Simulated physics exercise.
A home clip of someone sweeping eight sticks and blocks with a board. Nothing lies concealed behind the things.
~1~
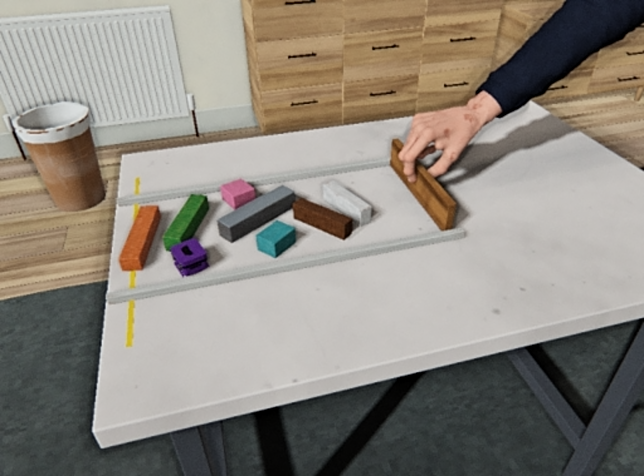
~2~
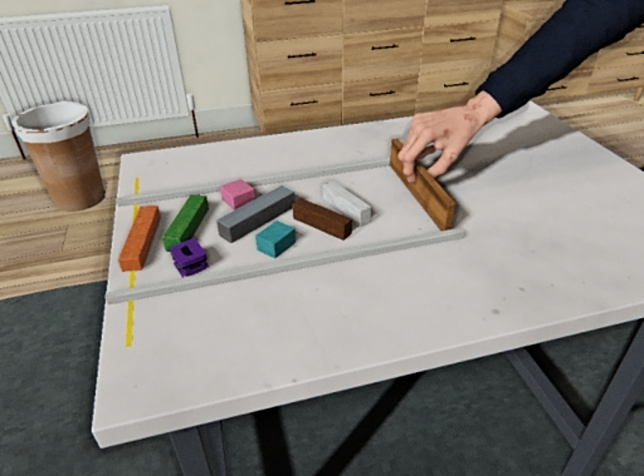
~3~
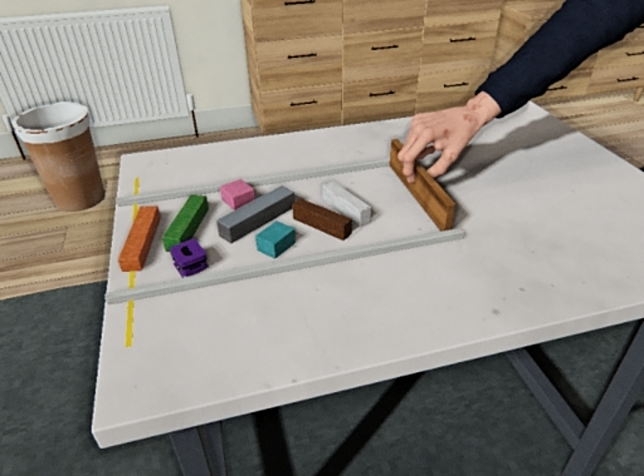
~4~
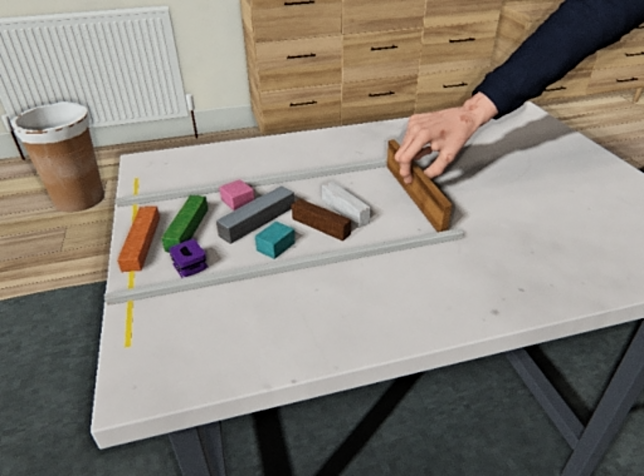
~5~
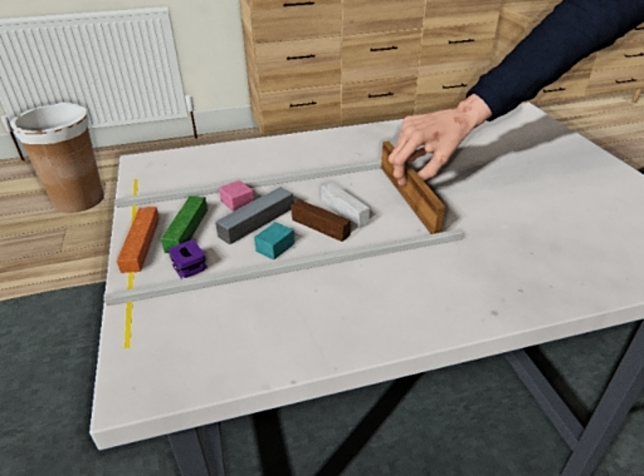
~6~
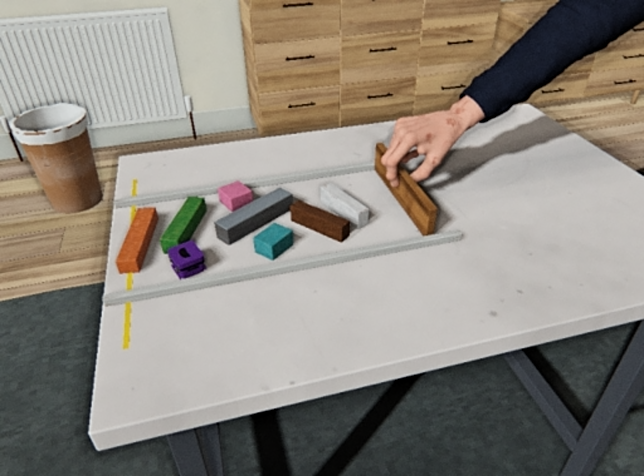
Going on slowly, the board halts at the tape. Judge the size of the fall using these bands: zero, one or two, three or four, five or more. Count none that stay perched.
The board is going to sweep off at least five.
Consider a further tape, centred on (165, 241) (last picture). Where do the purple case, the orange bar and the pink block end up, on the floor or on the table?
The purple case is gone. The orange bar is gone. The pink block is still there.
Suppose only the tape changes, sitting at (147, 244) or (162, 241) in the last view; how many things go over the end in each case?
In the first try the count is 5, and in the second it is 3.
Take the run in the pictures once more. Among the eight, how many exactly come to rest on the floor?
The figure is 6, exactly.
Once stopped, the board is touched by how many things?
That number would be 2.
Soon after, none off yet; orange bar at rest near (139, 238); purple case at rest near (187, 261); green bar at rest near (185, 224).
Then, none off yet; orange bar moving near (134, 238); purple case moved about its own width near (145, 272); green bar moved a little near (164, 225).
At rest, the number that fall off is five or more; fallen, brown bar, turquoise block, grey stick, green bar, purple case and orange bar.
